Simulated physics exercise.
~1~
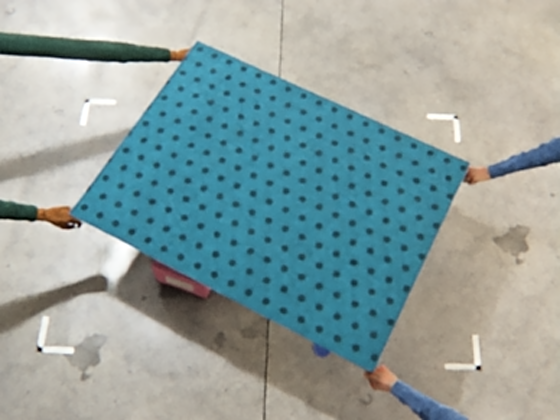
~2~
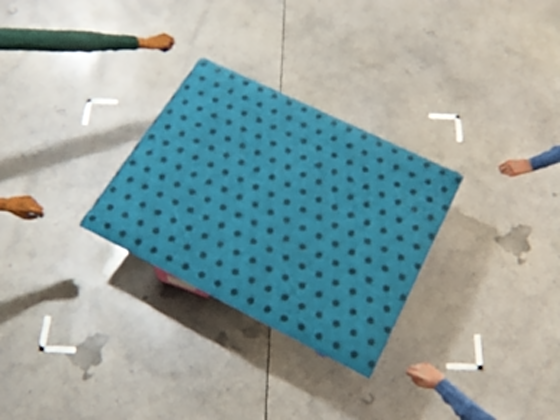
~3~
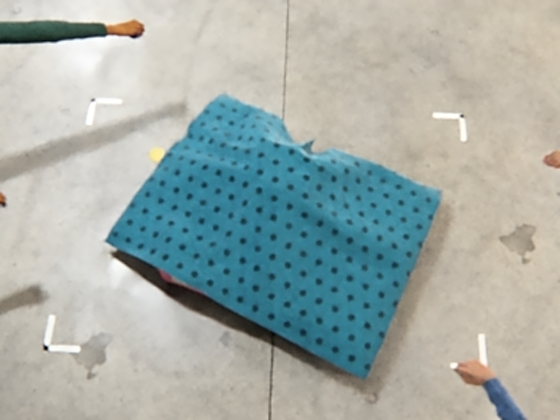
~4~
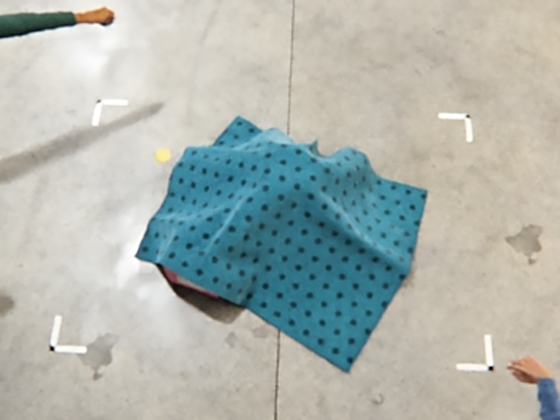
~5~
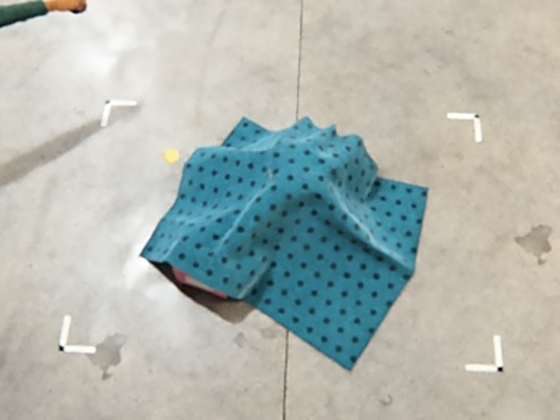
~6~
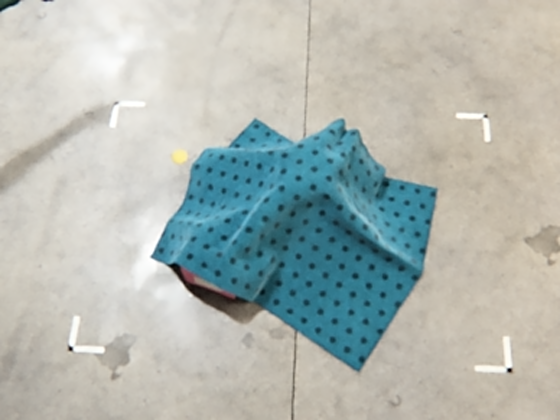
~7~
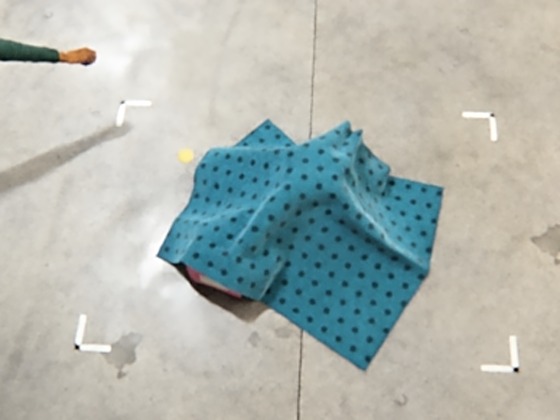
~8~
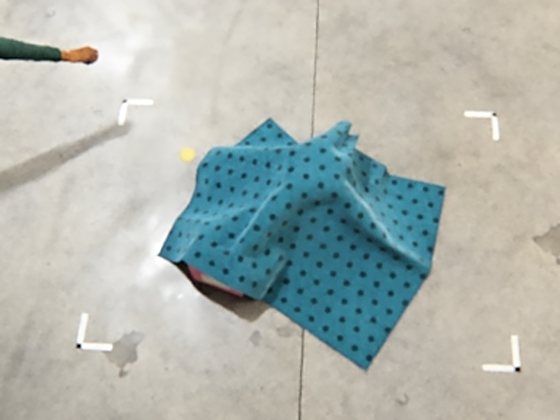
A teal sheet with dark dots is stretched flat above a concrete floor, held at its corners by four hands, with a pinkish object partly visible beneath its lower left edge. The hands let go and draw back as the cloth drops. Its upper edge buckles, and a small yellow disc comes into view just beyond its left side. The sheet then sinks over hidden shapes, folding into peaks and ridges. It settles into a rumpled heap, the yellow disc still uncovered, while one green-sleeved arm slips away and reappears at upper left.
